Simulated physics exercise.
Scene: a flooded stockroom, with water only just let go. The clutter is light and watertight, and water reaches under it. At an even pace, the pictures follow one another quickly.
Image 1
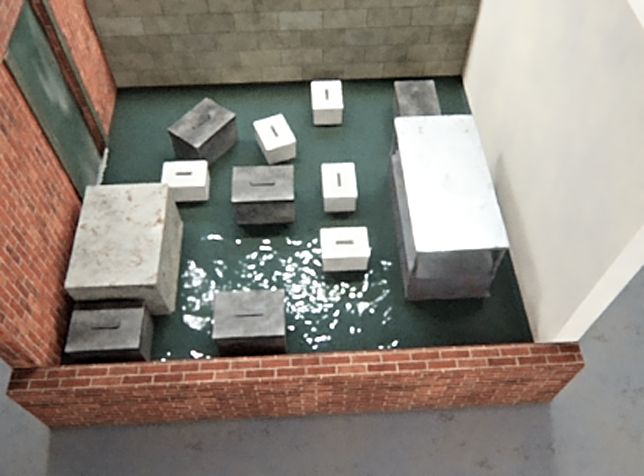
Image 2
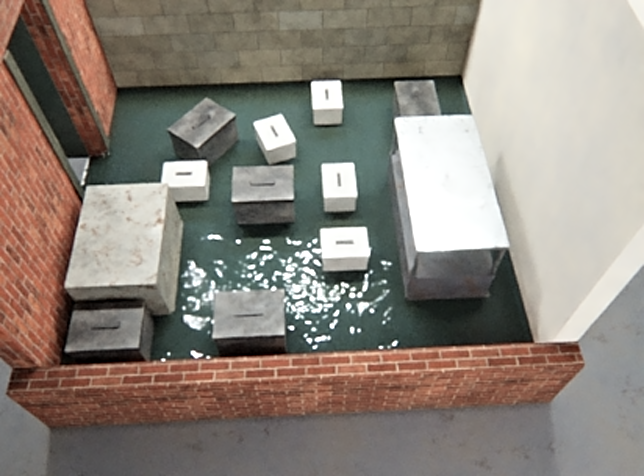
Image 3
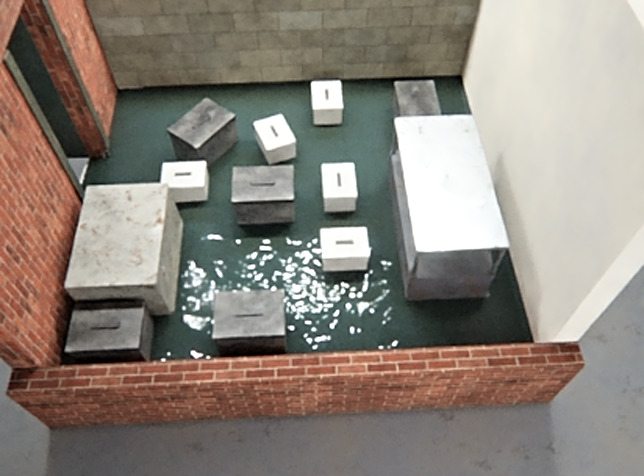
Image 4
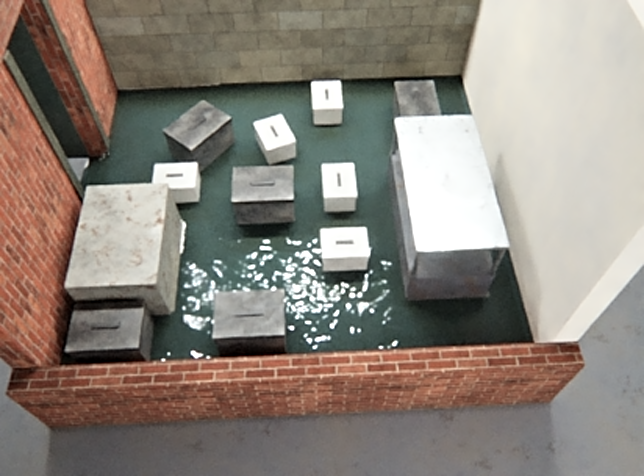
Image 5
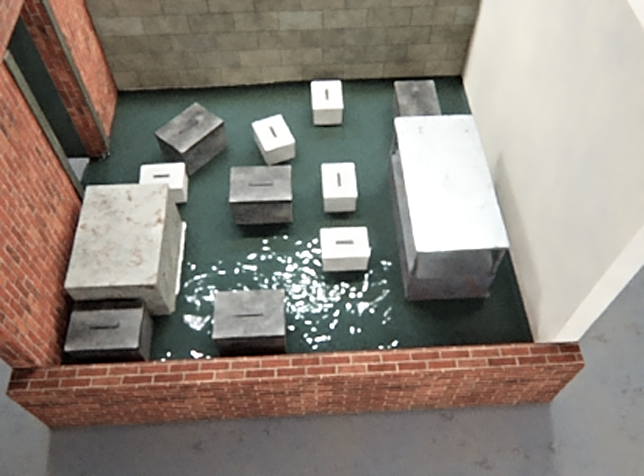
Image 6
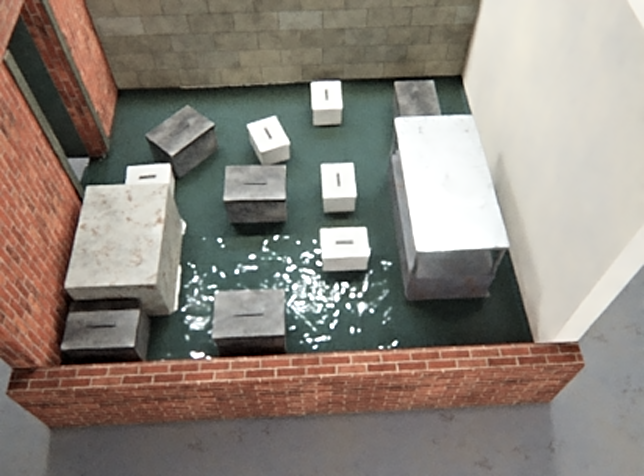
To begin with, pale and dark boxes sit still in dark green water inside a brick-walled room as a green panel in the left wall gives way to an opening. Then a small white box drifts left behind the large pale block, while the tilted dark box and others nearby shift slightly left.
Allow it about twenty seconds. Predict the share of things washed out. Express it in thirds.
It comes to a third to two thirds.
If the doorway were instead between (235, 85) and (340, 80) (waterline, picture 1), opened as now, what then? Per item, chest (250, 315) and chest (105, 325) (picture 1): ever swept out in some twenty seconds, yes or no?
So, for the first: Held back, and for the second: Held back.
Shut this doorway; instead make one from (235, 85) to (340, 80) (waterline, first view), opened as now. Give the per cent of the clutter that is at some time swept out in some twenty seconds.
I'd say around 80 percent.
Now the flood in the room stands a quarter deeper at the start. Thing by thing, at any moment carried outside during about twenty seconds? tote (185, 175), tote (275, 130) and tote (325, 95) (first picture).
In the order given: Lost, lost and lost.
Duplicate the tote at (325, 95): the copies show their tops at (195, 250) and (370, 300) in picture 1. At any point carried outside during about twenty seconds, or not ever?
Listed first makes it out, listed second does not escape.
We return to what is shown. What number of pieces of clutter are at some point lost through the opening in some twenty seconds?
It adds up to 6.
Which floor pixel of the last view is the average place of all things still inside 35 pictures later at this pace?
The average lands at about (218, 211).
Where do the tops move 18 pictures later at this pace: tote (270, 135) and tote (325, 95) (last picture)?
Approximately (132, 143) for one, (251, 101) for the other.
A moment on, 1 of 10 are out; 9 afloat.
Next, 3 of 10 are out; 7 afloat.
Later, 4 of 10 are out; 6 afloat.
In the end, 6 of 10 are out; 4 afloat.
